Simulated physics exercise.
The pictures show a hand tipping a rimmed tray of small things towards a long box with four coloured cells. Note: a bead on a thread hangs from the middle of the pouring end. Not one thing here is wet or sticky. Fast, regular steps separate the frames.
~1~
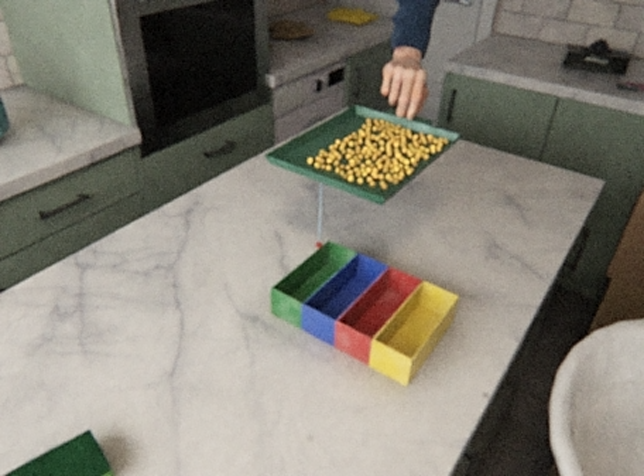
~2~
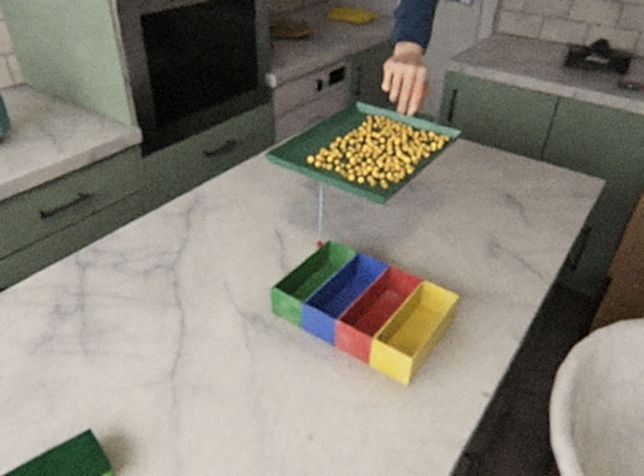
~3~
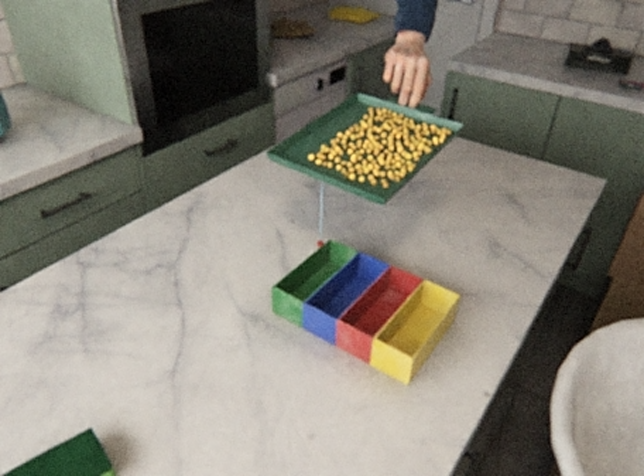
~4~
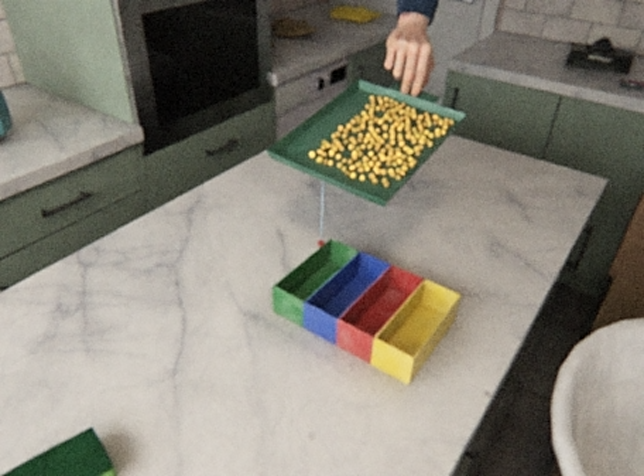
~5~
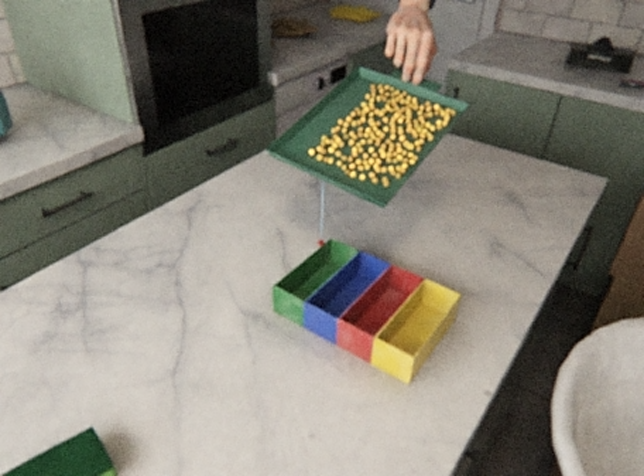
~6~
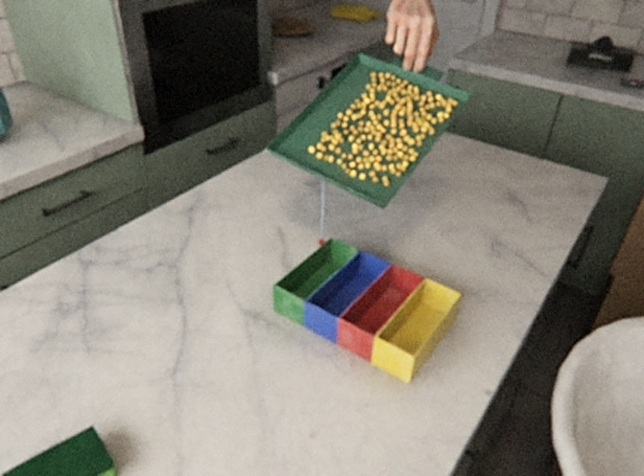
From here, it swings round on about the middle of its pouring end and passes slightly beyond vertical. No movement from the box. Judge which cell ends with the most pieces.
The blue cell ends with the most.
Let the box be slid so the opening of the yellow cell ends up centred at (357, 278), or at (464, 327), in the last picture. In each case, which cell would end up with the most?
The first position gives the cell in yellow, and the second gives the cell in green.
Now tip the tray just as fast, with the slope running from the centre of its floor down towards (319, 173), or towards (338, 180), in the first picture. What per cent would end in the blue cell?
It comes to about 10 per cent the first time and about 40 per cent the second.
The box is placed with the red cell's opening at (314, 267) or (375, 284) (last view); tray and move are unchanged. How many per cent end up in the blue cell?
0 %, then 30 %.
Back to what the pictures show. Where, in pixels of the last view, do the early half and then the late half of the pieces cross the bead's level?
The opening part goes through (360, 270); what follows goes through (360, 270).
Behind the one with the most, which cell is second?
The one in second place is the red cell.
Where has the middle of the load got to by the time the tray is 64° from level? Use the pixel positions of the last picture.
Somewhere around pixel (366, 189) in the last picture.
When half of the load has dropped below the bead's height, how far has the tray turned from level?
Roughly 100 degrees.
Soon, tray tipped steeply; most on the tray; a small part falling or outside the box.
A while on, tray tipped past a quarter turn; about a third on the tray; about a quarter in the blue cell; about a quarter in the red cell; a small part in the green cell; a small part falling or outside the box.
Towards the end, tray tipped past a quarter turn; about half in the blue cell; about a quarter in the red cell; about a quarter in the green cell; a stray few in the yellow cell.
Finally, tray tipped past a quarter turn; about half in the blue cell; about a quarter in the red cell; about a quarter in the green cell; a stray few in the yellow cell.
